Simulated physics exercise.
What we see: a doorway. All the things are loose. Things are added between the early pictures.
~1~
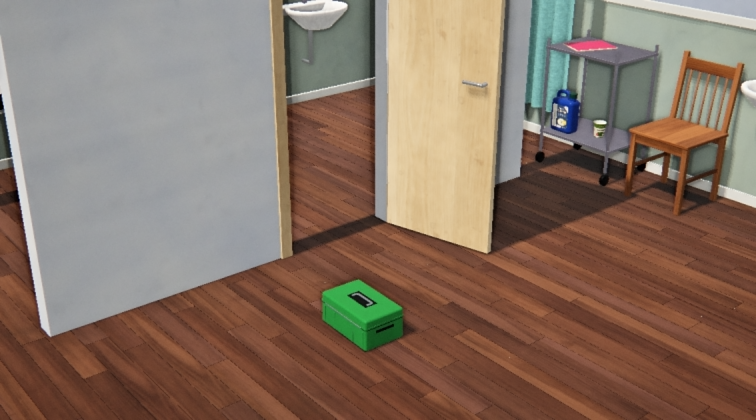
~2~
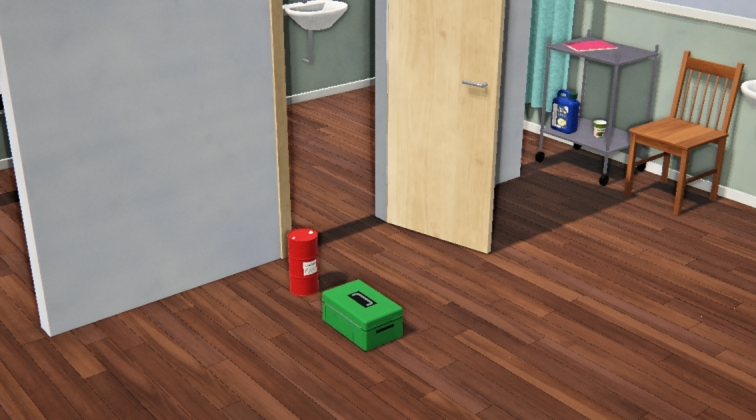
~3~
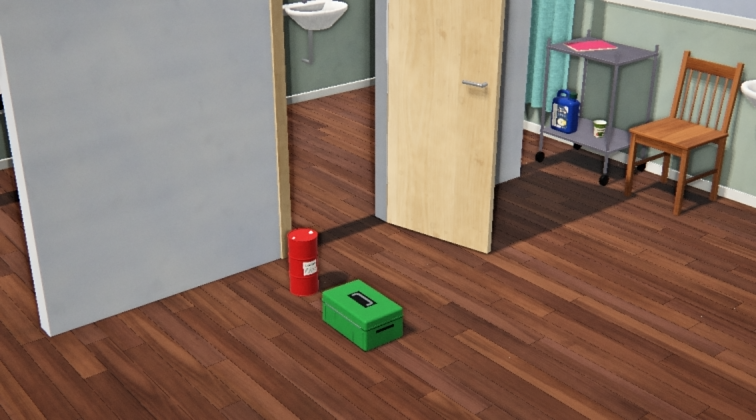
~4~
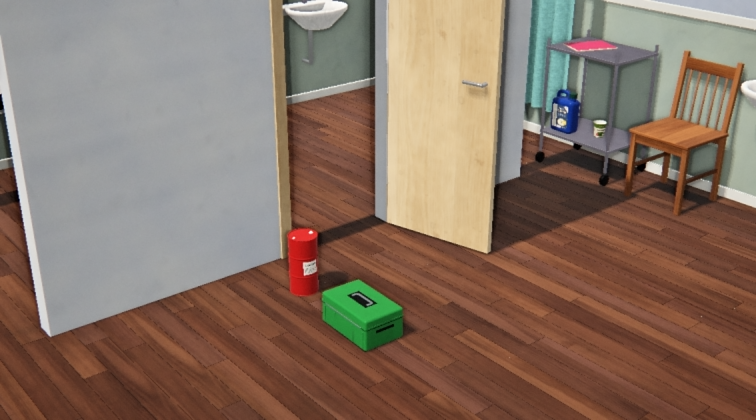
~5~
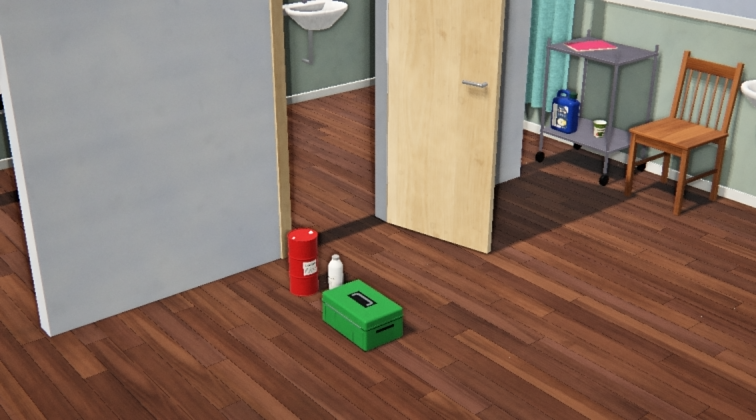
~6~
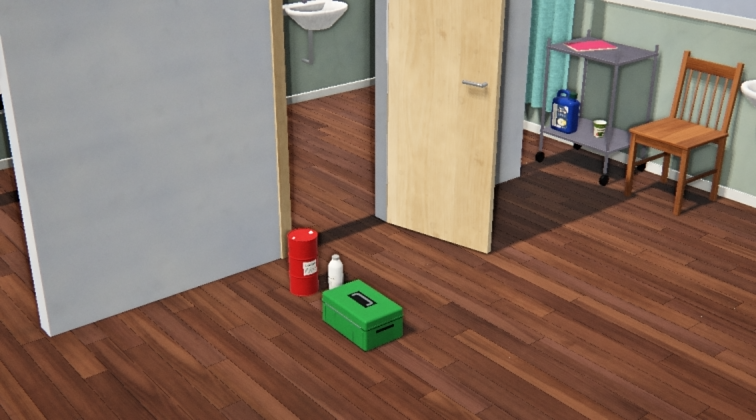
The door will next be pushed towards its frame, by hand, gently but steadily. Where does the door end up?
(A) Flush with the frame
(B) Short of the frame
Answer: A.
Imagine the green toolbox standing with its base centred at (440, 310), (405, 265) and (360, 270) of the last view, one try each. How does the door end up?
Case one: Swings all the way; case two: Gets held up; case three: Gets held up.
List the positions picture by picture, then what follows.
Door wide open and still, in the first frame.
Door wide open and still; red canister (303, 262); green toolbox (362, 314), in the second frame.
Door wide open and still; red canister (303, 262); green toolbox (362, 314), in the third frame.
Door wide open and still; red canister (303, 262); green toolbox (362, 314), in the fourth frame.
Door wide open and still; red canister (303, 262); green toolbox (362, 314), in the fifth frame.
Door wide open and still; white bottle (336, 273); red canister (303, 262), in the sixth frame.
Then, 0.90 s later than the last frame, door at 80°.
Then, 1.60 s later than the last frame, door at 50°.
Then, 2.30 s later than the last frame, door at 20°.
When it is over, door at 0°; all 3 as before. End places, in pixels of the last picture, white bottle near (336, 273).
